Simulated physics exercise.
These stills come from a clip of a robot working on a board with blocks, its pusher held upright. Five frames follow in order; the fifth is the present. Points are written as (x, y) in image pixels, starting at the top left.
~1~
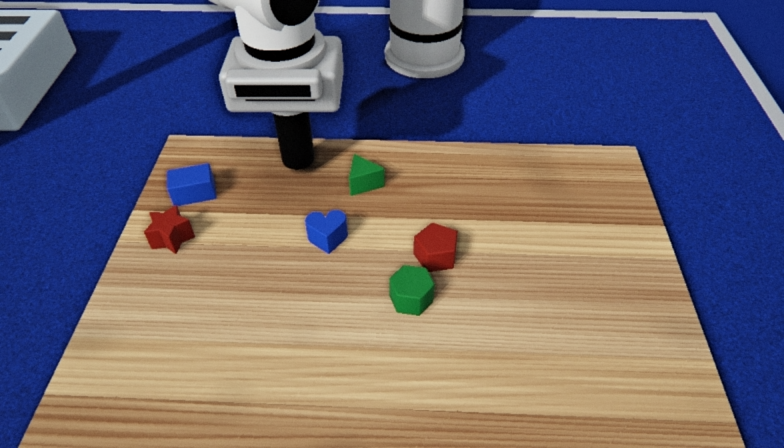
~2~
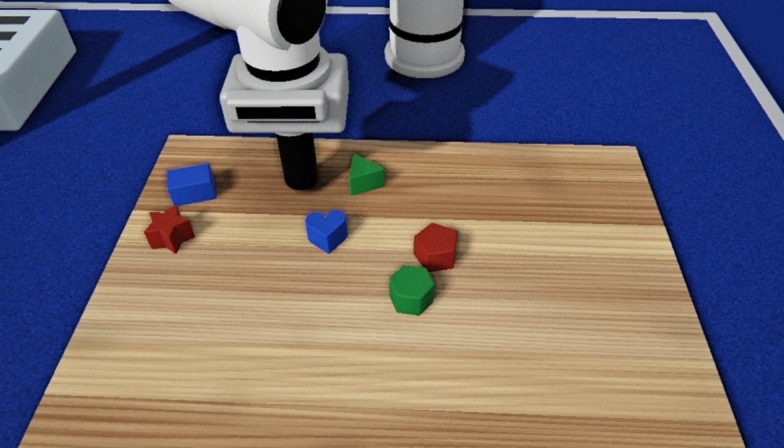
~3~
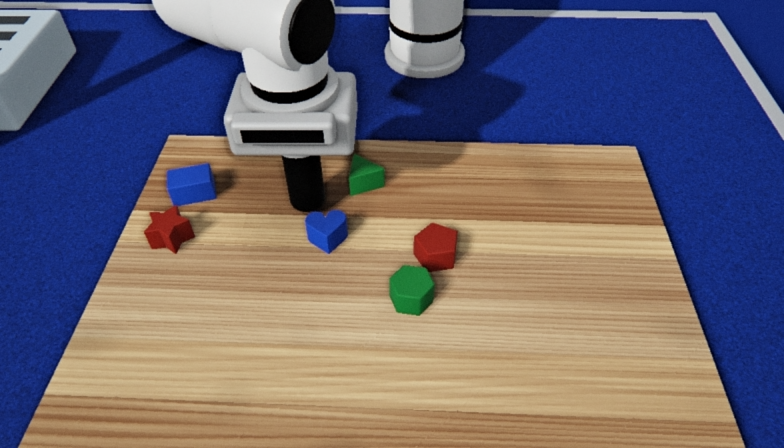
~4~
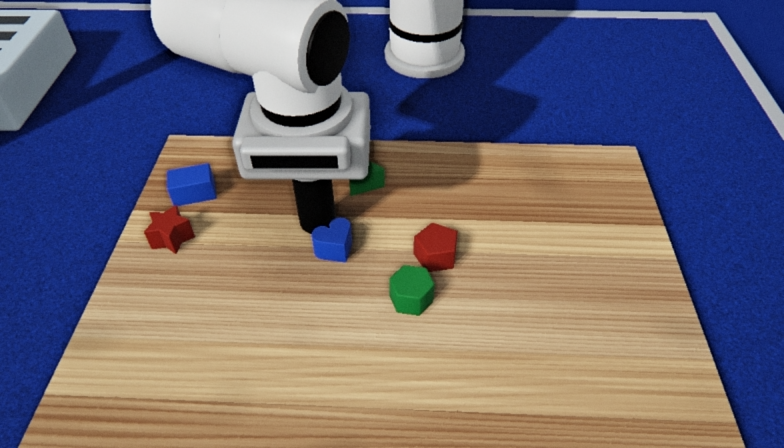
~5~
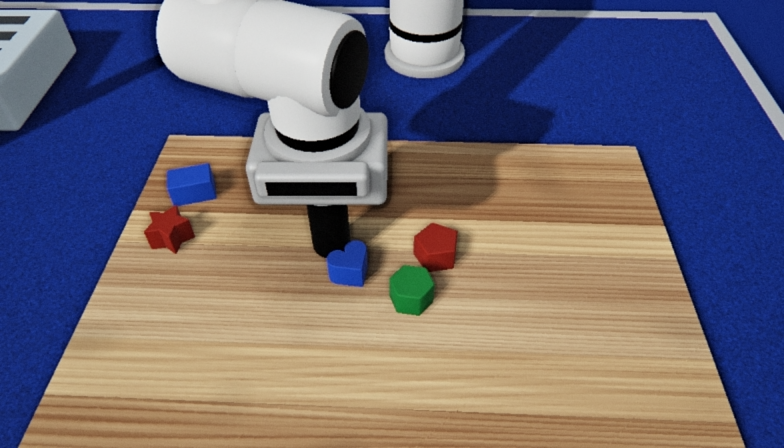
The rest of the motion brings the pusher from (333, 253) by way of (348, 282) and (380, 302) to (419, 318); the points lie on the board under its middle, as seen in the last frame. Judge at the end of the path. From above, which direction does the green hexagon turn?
My prediction: CCW.
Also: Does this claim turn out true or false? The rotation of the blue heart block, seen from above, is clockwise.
Verdict: True.
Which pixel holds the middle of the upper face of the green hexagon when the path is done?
Its top face will be centred at roughly (455, 283).
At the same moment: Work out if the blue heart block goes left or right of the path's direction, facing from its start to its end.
Taking start-to-end as forward, the block's sideways shift goes to the right.
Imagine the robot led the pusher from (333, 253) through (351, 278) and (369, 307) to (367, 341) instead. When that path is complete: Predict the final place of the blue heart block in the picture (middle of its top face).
My best guess is (401, 335).
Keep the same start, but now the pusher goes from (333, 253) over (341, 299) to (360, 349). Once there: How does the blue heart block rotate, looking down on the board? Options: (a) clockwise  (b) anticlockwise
b
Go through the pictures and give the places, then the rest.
Tip of the pusher at (299, 160), middles of tops, blue heart block at (326, 220), green hexagon at (412, 281), red pentagon at (437, 238), in the first picture.
Pusher at (302, 180), nothing pushed, in the second picture.
Pusher at (308, 201), nothing pushed, in the third picture.
Pusher at (318, 223), blue heart block at (333, 231), in the fourth picture.
Pusher at (332, 246), blue heart block at (349, 255), green hexagon at (412, 281), red pentagon at (437, 238), in the fifth picture.
What follows on the original path. One third of the way, pusher at (348, 274); blue heart block at (368, 285).
Two thirds of the way, pusher at (382, 295); blue heart block at (397, 311); green hexagon at (427, 283), turned 20° anticlockwise.
At the end, pusher at (419, 311); blue heart block at (416, 331), turned 45° clockwise; green hexagon at (455, 283), turned 70° anticlockwise; red pentagon unmoved.
